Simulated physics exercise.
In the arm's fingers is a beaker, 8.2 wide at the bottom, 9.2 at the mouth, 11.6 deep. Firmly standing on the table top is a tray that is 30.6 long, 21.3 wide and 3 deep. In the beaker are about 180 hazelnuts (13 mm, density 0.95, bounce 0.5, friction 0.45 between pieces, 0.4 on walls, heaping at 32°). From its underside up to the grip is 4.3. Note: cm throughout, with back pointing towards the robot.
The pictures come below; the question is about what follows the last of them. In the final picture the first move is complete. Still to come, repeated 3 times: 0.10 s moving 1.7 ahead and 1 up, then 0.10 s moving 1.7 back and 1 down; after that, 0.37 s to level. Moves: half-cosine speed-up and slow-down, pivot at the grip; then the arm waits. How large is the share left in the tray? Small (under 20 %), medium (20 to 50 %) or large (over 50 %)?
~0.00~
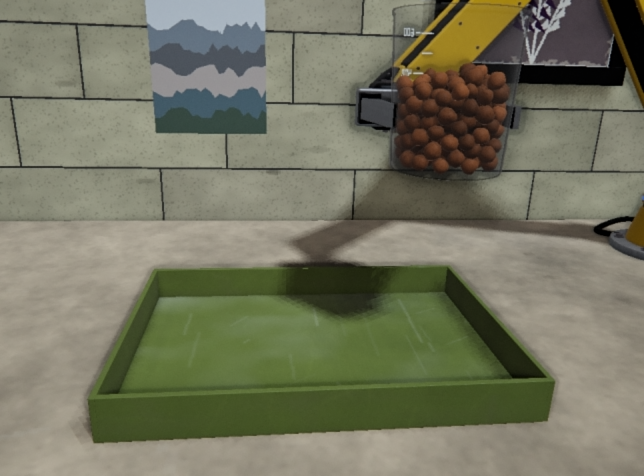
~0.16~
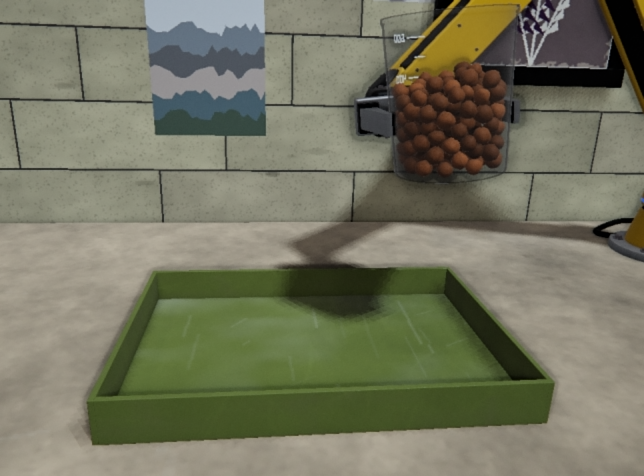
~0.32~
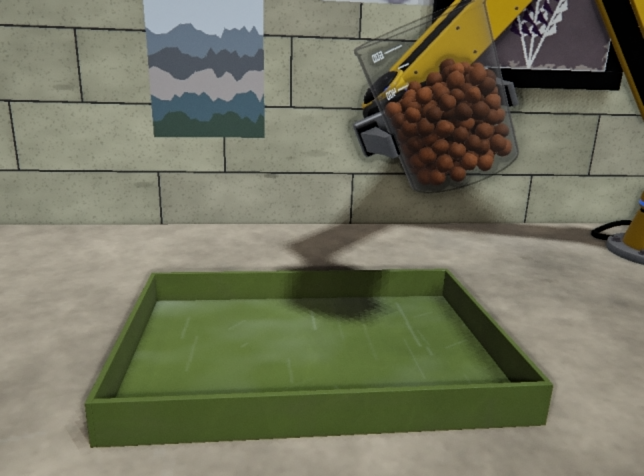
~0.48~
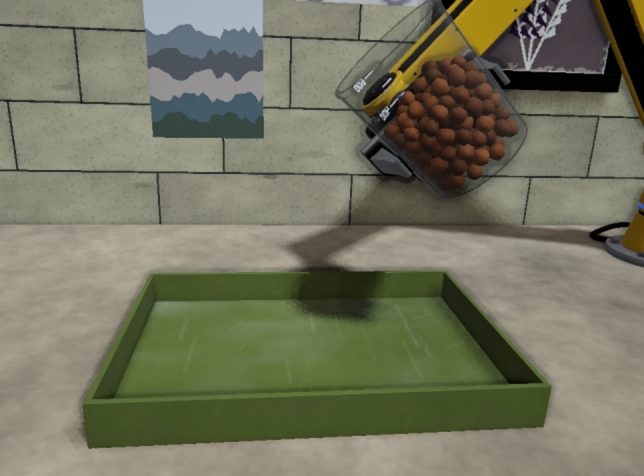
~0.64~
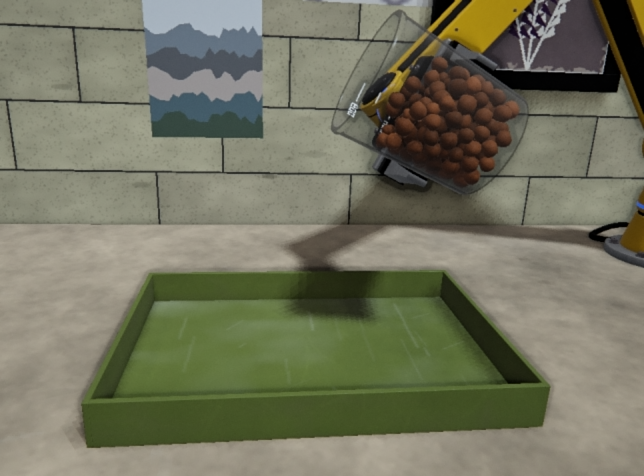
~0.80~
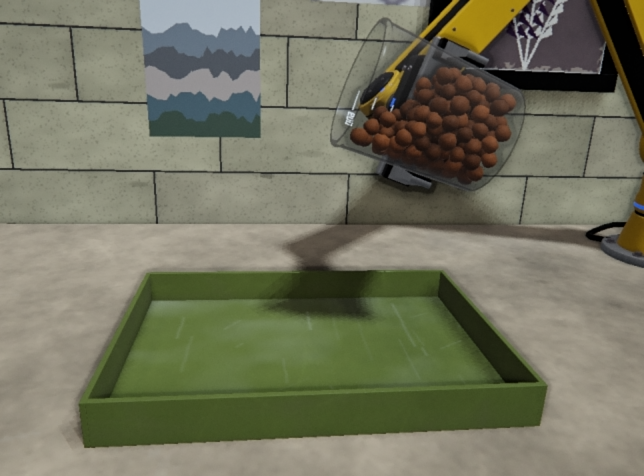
Small.
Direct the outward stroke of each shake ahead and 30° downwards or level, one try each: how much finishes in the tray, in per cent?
I'd say close to 0 percent for the first and close to 10 percent for the second.
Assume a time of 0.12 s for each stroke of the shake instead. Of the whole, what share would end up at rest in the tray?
Estimate: Near 5 per cent.
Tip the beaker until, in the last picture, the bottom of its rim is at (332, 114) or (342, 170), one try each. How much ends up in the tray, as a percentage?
Roughly 0 per cent, then roughly 50 per cent.
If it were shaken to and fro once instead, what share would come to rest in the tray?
In that case it would be near 0 percent.
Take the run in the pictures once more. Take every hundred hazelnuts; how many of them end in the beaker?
85 %.
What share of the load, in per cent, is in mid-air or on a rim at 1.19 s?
3 %.
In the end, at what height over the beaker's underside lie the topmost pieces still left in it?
I'd put it at close to 7.5 centimetres.
After 1.19 s, tilted 70° forward, highest piece 22 above the table; 171 in the beaker, 1 in the tray, 5 in flight or on a rim.
After 1.58 s, tilted 38° forward, highest piece 24 above the table; 154 in the beaker, 19 in the tray, 4 in flight or on a rim.
After 1.97 s, level, highest piece 23 above the table; 154 in the beaker, 22 in the tray, 1 on the table or floor.
After 3.02 s, level, highest piece 23 above the table; 154 in the beaker, 22 in the tray, 1 on the table or floor.
In the end, 154 in the beaker, 22 in the tray, 1 on the table or floor. That is 12 % in the tray.
